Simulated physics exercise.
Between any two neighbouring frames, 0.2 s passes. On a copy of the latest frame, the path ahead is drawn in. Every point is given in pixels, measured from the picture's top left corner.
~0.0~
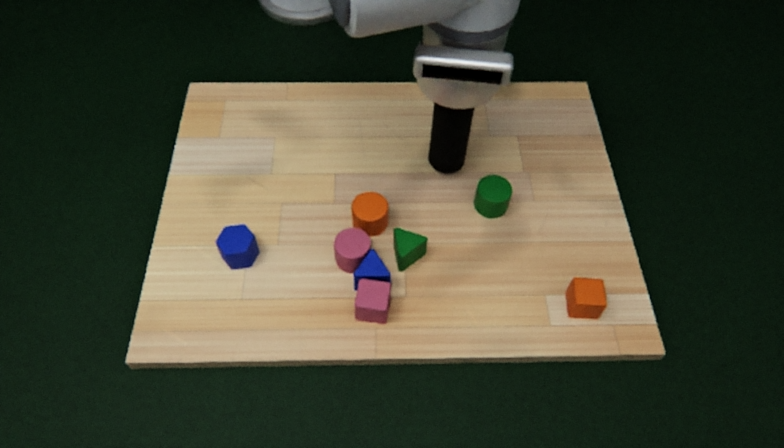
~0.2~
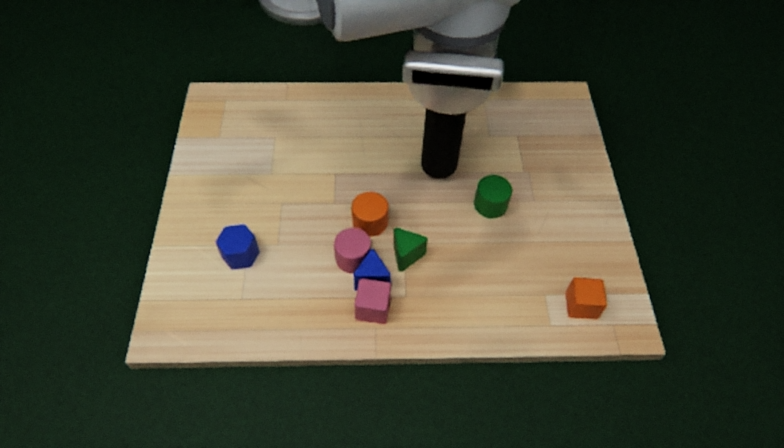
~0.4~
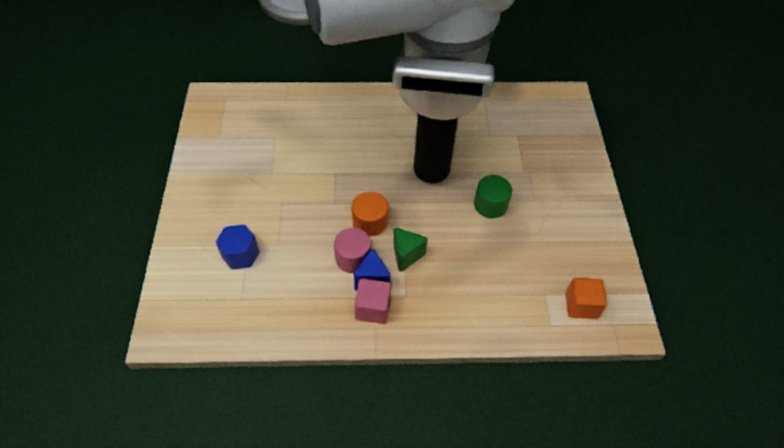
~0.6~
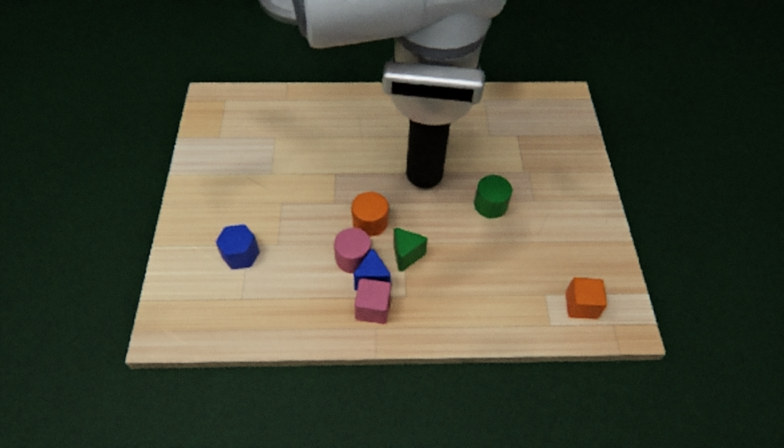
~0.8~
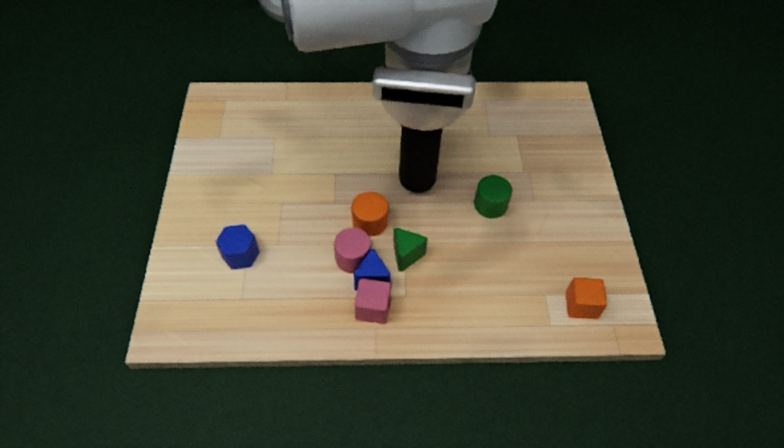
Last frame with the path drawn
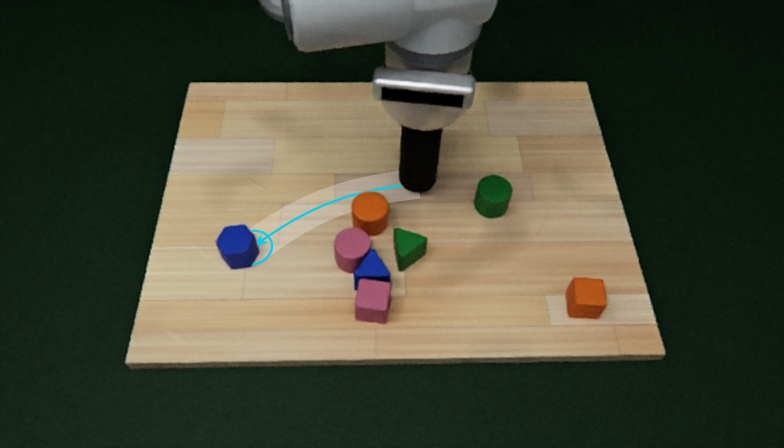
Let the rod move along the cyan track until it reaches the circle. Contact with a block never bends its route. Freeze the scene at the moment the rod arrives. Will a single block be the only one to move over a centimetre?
In short: Yes.
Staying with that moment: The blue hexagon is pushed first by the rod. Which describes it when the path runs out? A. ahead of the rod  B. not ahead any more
A.
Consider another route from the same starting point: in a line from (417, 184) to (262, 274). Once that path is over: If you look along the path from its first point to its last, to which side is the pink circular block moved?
It goes left.
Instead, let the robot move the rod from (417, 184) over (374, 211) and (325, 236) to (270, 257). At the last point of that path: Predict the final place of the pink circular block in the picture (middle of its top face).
It will likely be found at (334, 272).
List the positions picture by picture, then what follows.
The first picture shows rod tip (446, 159); block tops, blue hexagon (235, 239); orange circular block (370, 206).
The second picture shows rod (439, 164); blocks unchanged.
The third picture shows rod (432, 169); blocks unchanged.
The fourth picture shows rod (425, 174); blocks unchanged.
The fifth picture shows rod (417, 178); blue hexagon (235, 239); orange circular block (370, 206).
Path on the board, from (417, 184) by way of (359, 193) and (304, 215) to (252, 247).
What follows on the original path. One third of the way, rod (359, 188); nothing pushed yet.
Two thirds of the way, rod (303, 209); nothing pushed yet.
At the end, rod (250, 242); blue hexagon (214, 253); orange circular block in place.
